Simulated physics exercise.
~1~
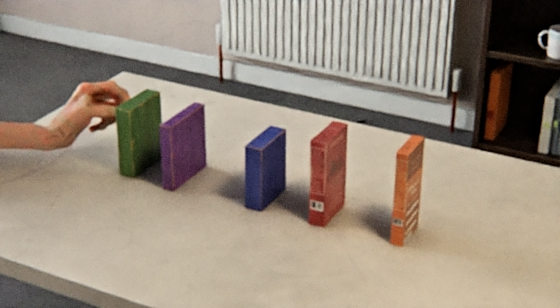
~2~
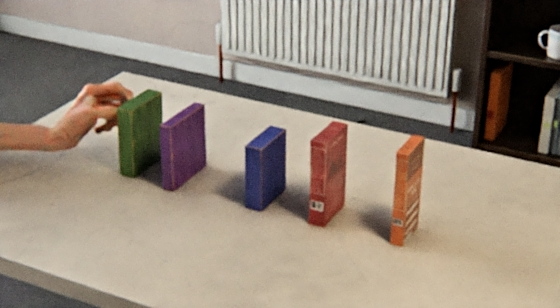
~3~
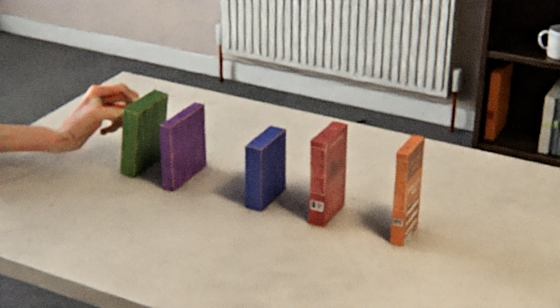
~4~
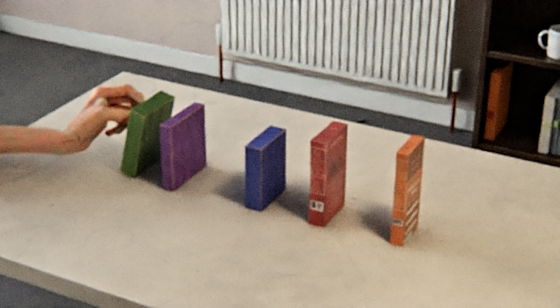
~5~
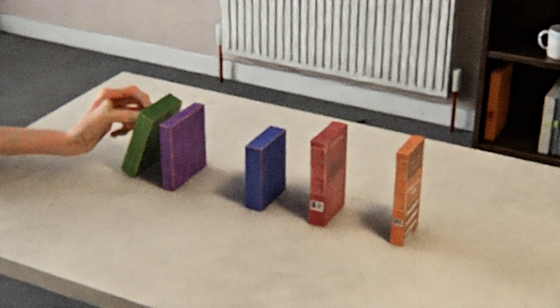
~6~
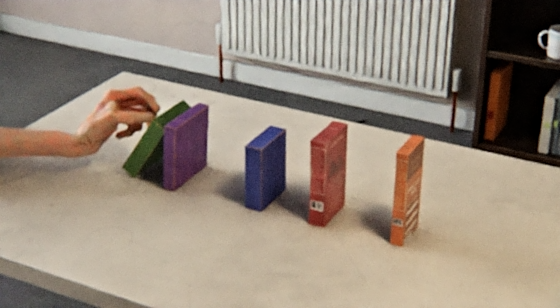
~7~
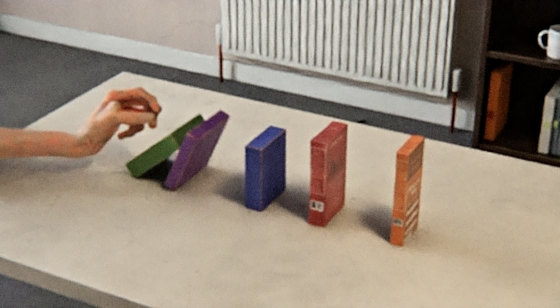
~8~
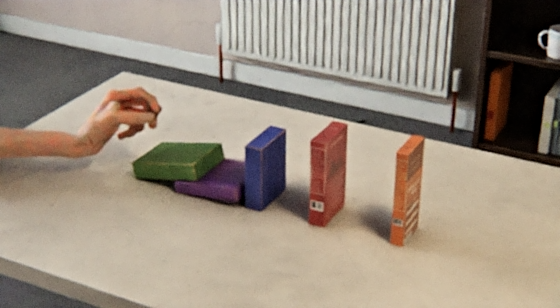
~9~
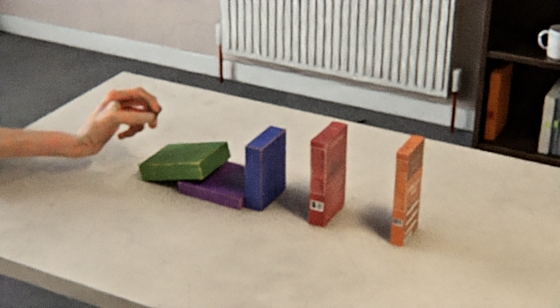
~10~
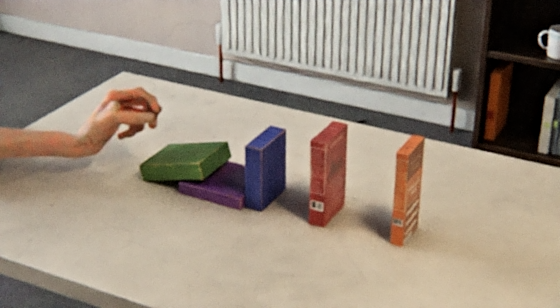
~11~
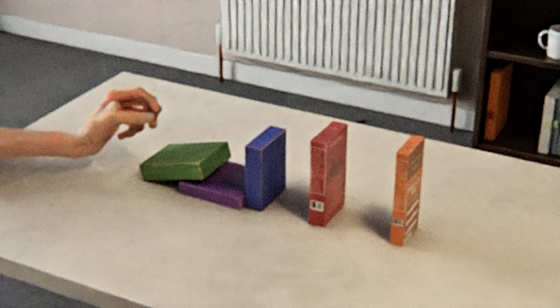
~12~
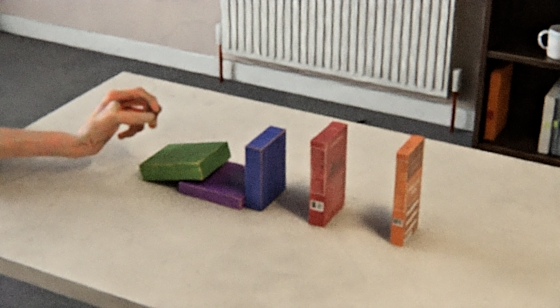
The footage shows a hand tipping a green board rightward into a purple board on a table, and both topple, the green one ending up resting on the fallen purple one, while the blue block, red packet and orange packet remain standing.
